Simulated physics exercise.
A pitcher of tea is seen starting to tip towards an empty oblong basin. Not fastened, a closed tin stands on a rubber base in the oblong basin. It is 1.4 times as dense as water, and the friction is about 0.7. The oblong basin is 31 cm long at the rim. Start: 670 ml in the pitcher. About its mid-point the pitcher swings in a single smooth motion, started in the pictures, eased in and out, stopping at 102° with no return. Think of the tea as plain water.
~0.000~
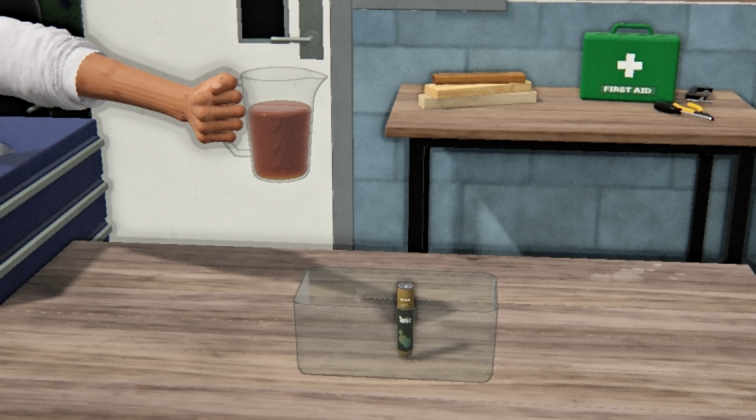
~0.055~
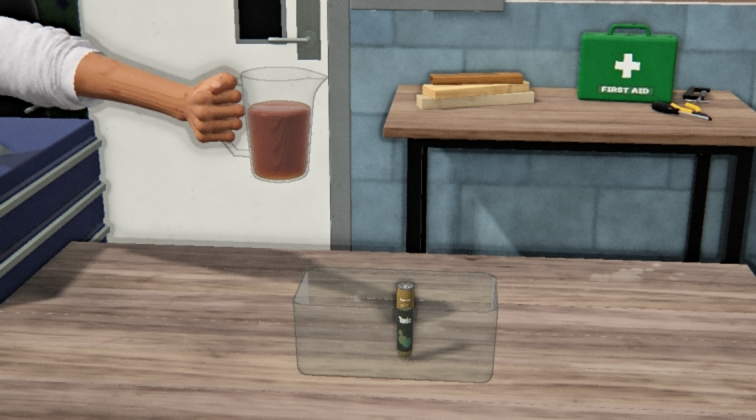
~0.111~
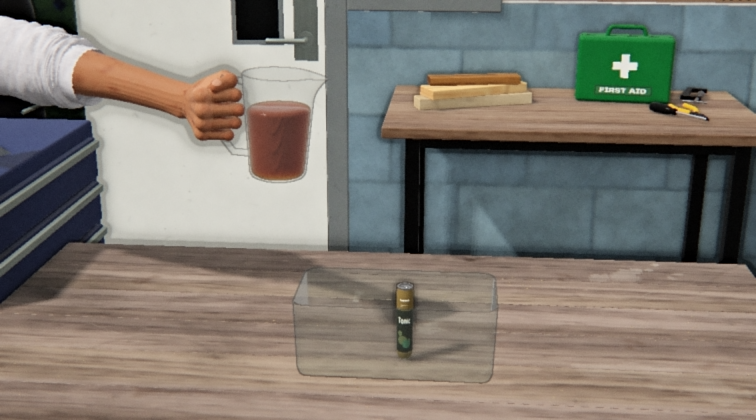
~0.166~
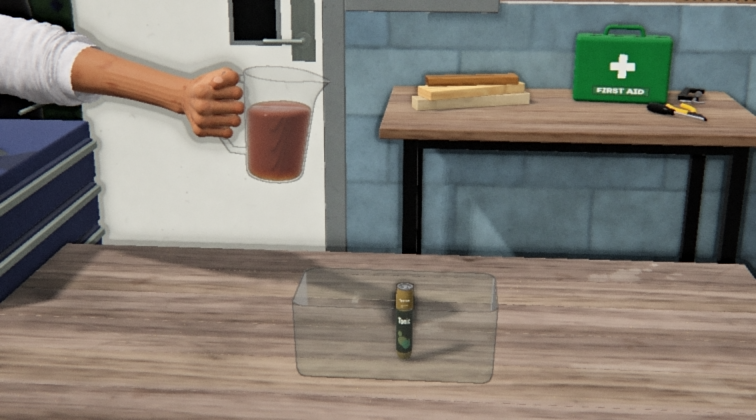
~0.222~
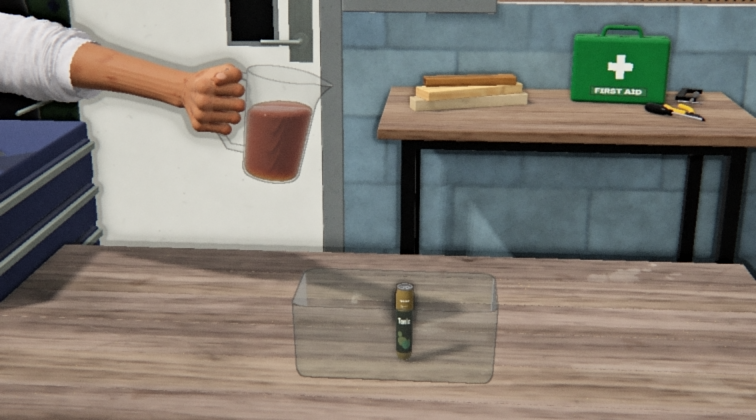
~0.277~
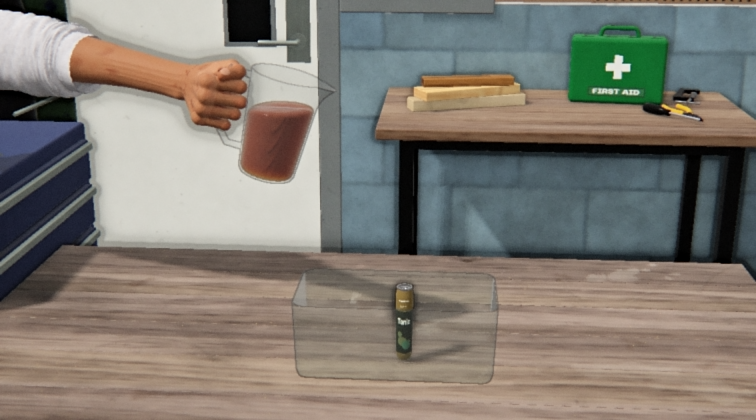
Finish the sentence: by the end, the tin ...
By the end, the tin has toppled.
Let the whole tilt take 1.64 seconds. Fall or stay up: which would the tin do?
Then it goes over.
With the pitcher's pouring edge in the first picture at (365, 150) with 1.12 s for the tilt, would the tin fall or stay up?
Result: Tin tipped over.
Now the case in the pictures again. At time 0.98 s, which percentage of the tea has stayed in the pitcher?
Around 44 percent of it.
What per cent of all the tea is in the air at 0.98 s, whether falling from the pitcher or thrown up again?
Roughly 34 %.
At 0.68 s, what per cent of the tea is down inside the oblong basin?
0 %, give or take.
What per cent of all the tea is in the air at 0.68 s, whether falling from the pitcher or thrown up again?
Some 6 per cent, I reckon.
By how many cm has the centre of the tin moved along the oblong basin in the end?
Roughly 7.5 cm.
After 0.68 s the tilt is 68° and 94 per cent is still to pour; the tin stands where it began.
After 0.98 s the tilt is 98° and 44 per cent is still to pour; the tin leans 10°.
After 1.28 s the tilt is 102° and 5 per cent is still to pour; the tin lies on its side.
After 1.62 s the tilt is 102° and 0 per cent is still to pour; the tin lies on its side.
In the end the tin lies on its side.
